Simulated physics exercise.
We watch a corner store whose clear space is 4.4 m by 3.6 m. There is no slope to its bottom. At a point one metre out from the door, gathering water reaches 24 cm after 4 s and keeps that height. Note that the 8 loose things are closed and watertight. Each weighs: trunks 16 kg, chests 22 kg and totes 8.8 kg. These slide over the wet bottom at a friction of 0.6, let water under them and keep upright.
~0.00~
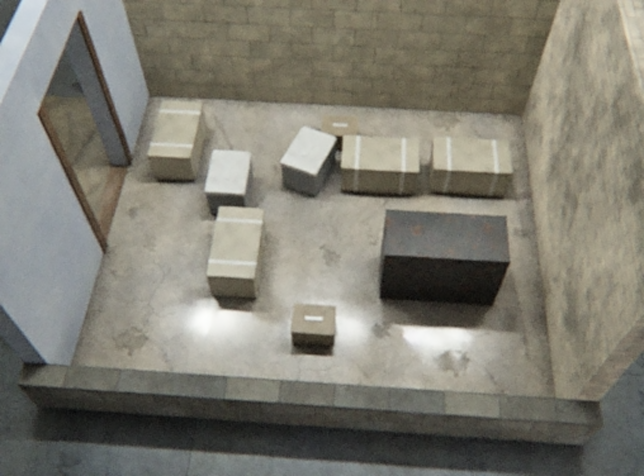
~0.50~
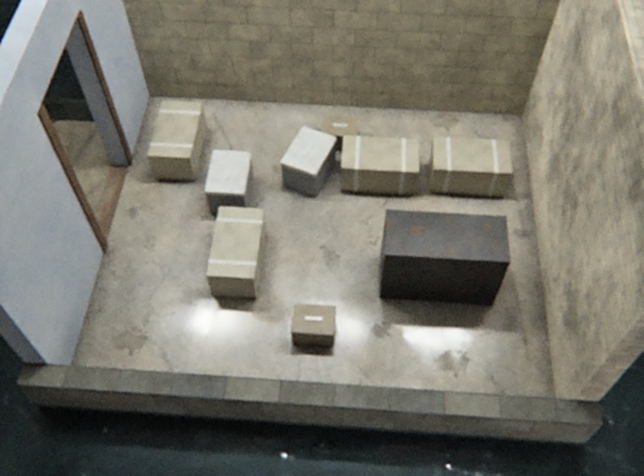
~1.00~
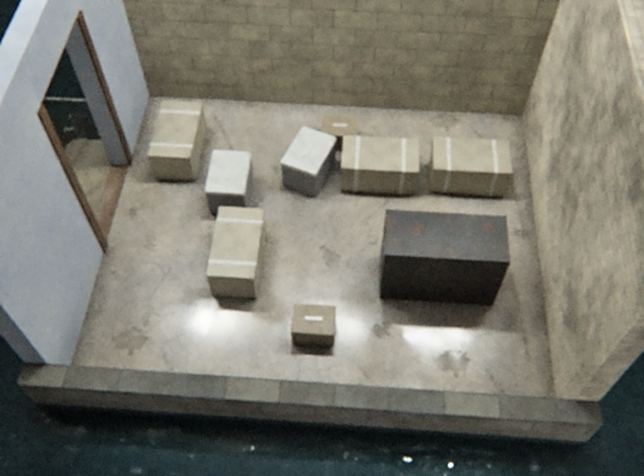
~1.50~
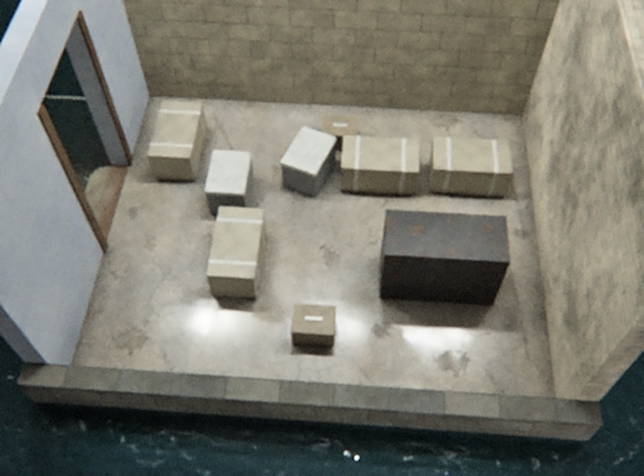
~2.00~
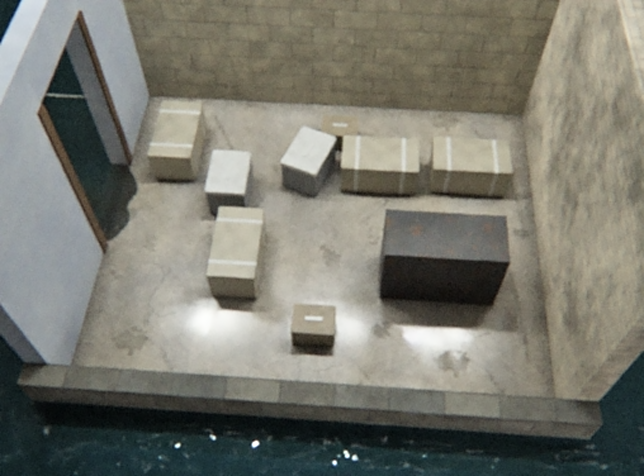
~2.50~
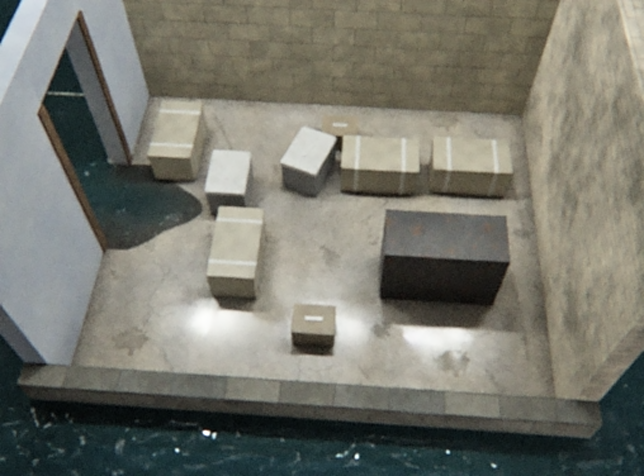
Dark water rising outside a walled storeroom, then spreading through the left doorway onto the floor as the boxes stay still.
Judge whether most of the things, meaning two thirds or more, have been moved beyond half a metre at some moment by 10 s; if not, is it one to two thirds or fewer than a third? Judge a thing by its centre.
No, one to two thirds.
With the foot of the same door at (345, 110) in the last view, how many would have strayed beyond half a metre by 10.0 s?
The answer would then be 6.
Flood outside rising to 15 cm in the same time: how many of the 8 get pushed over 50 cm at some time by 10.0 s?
I count 2 of them in that case.
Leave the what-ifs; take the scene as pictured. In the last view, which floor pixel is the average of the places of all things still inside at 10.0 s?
Averaged position, last view: Near pixel (384, 201).
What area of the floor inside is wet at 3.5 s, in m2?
Wet: Near 2.5 m2.
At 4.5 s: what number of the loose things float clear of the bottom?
The count is 0.
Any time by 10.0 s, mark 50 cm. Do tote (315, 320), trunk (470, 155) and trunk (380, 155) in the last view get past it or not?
So that's beyond it for the first, inside it for the second and inside it for the last.
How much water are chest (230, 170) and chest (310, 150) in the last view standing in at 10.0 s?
About 9 and 6 cm.
After 3.5 s 0 of 8 are over 50 cm from their spots; 0 afloat.
After 4.5 s 1 of 8 are over 50 cm from their spots; 0 afloat.
After 7.0 s 3 of 8 are over 50 cm from their spots; 2 afloat.
After 10.0 s 3 of 8 are over 50 cm from their spots, and 4 have been at some point; 5 afloat.
